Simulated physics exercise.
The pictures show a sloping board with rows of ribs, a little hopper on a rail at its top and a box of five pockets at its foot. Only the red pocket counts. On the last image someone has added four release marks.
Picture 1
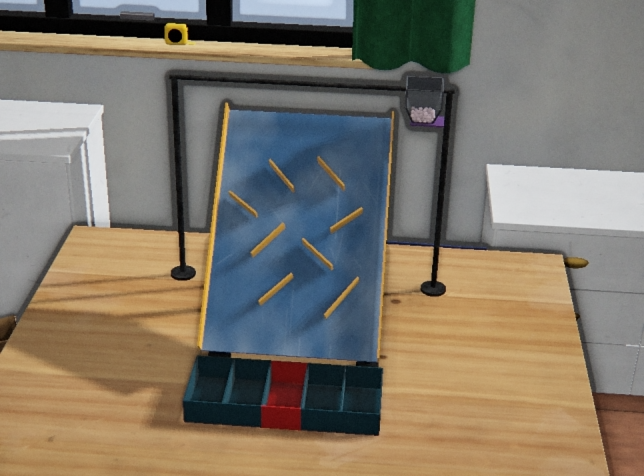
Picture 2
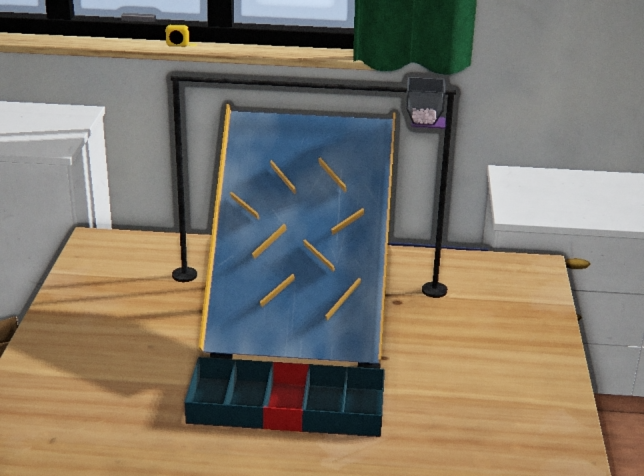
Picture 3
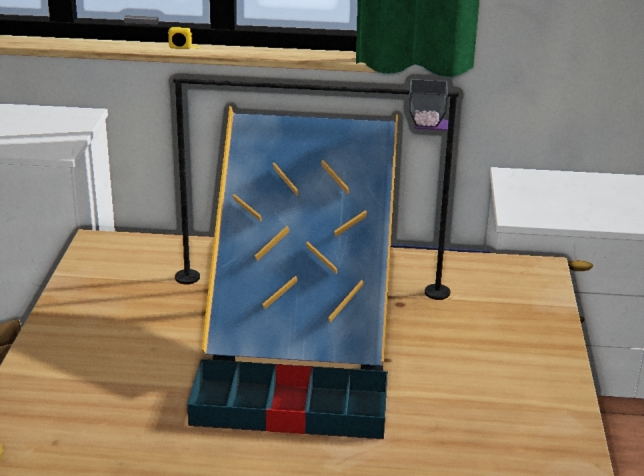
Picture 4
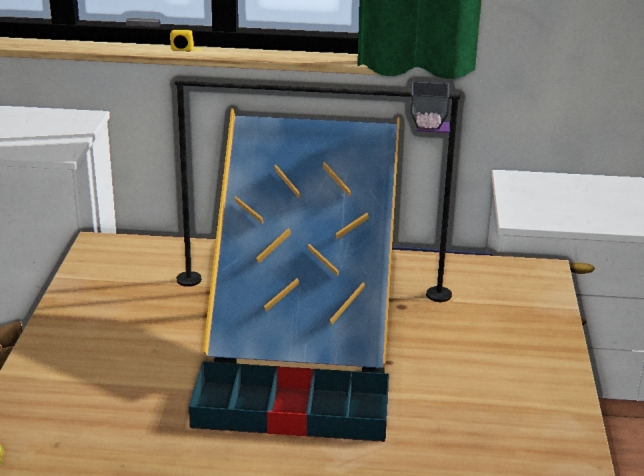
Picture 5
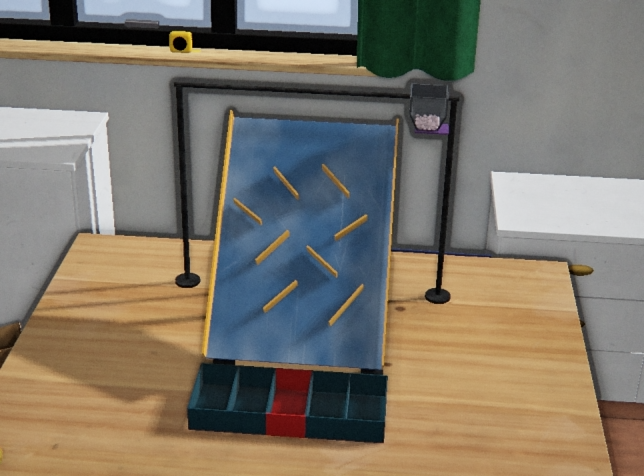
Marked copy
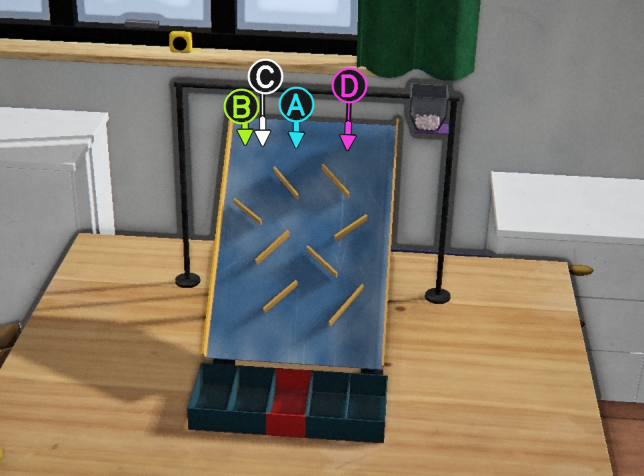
The view drifts very slightly while the hopper, sloping blue board and pocketed box stay still.
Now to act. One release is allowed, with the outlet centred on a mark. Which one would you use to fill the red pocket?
Best: A.
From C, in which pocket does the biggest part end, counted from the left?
The first from the left.
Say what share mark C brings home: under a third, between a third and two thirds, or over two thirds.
It is under a third.
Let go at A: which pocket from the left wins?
It is the third one.
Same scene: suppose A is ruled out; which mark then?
The answer is D.
On the marked copy, mark A meets the board at (296, 142); mark B meets the board at (245, 139); mark C meets the board at (262, 140); mark D meets the board at (347, 144).
Choosing A, roughly two thirds in the red pocket, roughly a quarter in other pockets, about a tenth outside the box.
Choosing B, just a few in the red pocket, the larger part in other pockets, about a tenth outside the box.
Choosing C, about a tenth in the red pocket, the larger part in other pockets, about a tenth outside the box.
Choosing D, roughly a third in the red pocket, roughly half in other pockets, about a tenth outside the box.
